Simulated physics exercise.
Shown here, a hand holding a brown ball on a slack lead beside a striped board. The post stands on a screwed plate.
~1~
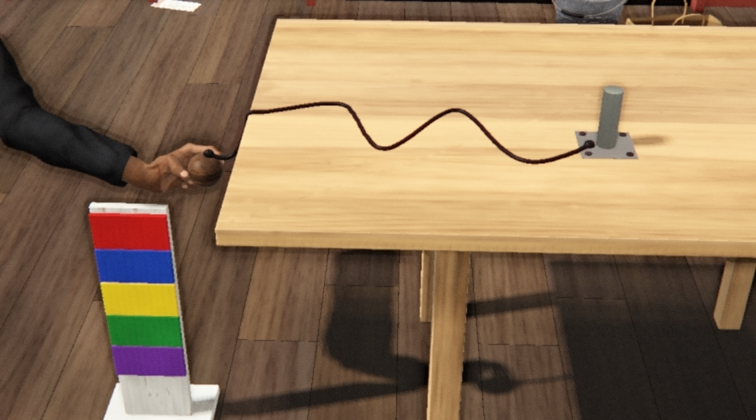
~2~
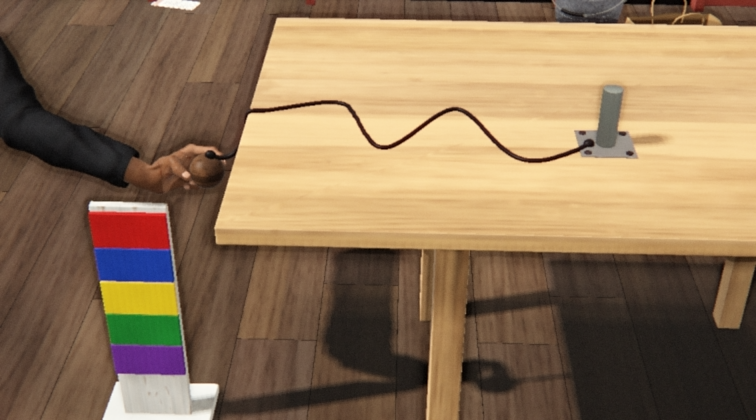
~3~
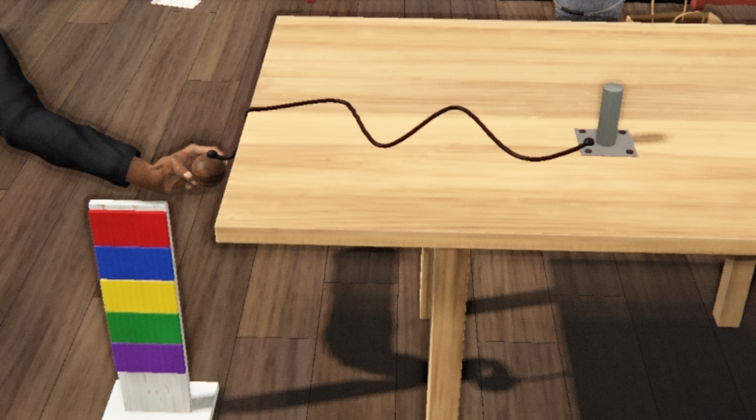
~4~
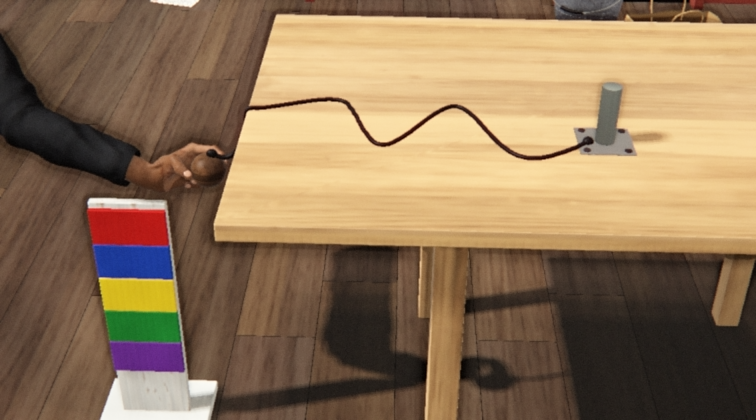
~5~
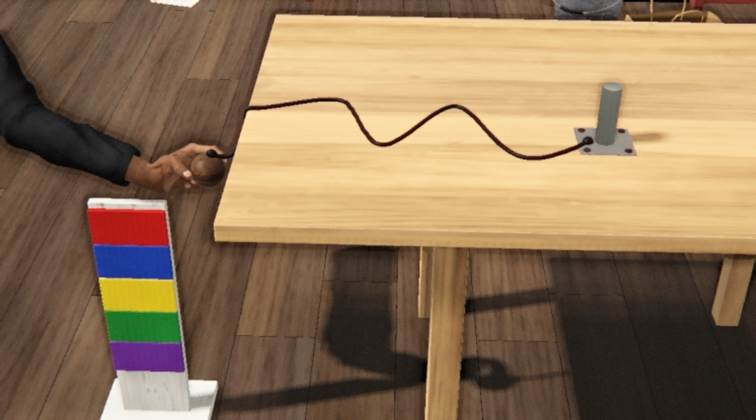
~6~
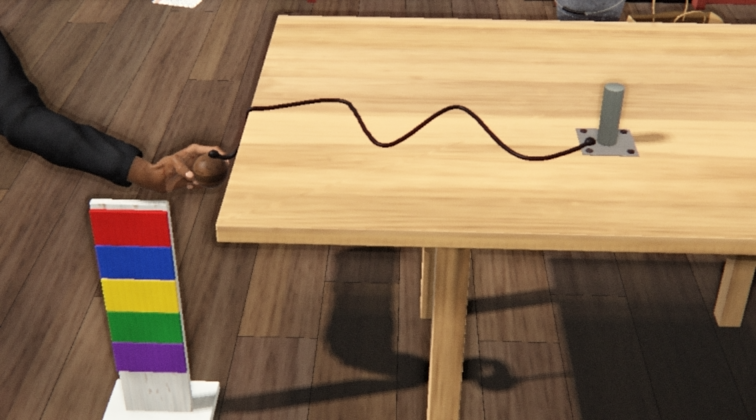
A hand holds a brown ball on a slack lead, almost motionless beside a striped board.
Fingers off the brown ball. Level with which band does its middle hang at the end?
Its centre hangs level with the green band.
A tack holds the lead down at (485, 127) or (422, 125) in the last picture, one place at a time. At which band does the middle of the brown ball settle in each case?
Try by try: Yellow; blue.
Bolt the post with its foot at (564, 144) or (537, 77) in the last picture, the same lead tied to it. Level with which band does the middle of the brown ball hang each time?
One after the other, purple; purple.
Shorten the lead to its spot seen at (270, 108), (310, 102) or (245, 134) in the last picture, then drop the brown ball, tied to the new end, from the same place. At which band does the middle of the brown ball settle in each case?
In that order: Blue; red; yellow.
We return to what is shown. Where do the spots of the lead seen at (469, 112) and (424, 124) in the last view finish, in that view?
The first at (402, 126), the second at (335, 121).
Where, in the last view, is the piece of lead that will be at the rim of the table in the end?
It lies at about (369, 135).
A little later, ball near (228, 293); level with yellow.
Next, ball near (279, 328); level with green.
Later still, ball near (255, 330); level with green.
When it is over, ball near (264, 331); level with green. Its middle rests at the green band.
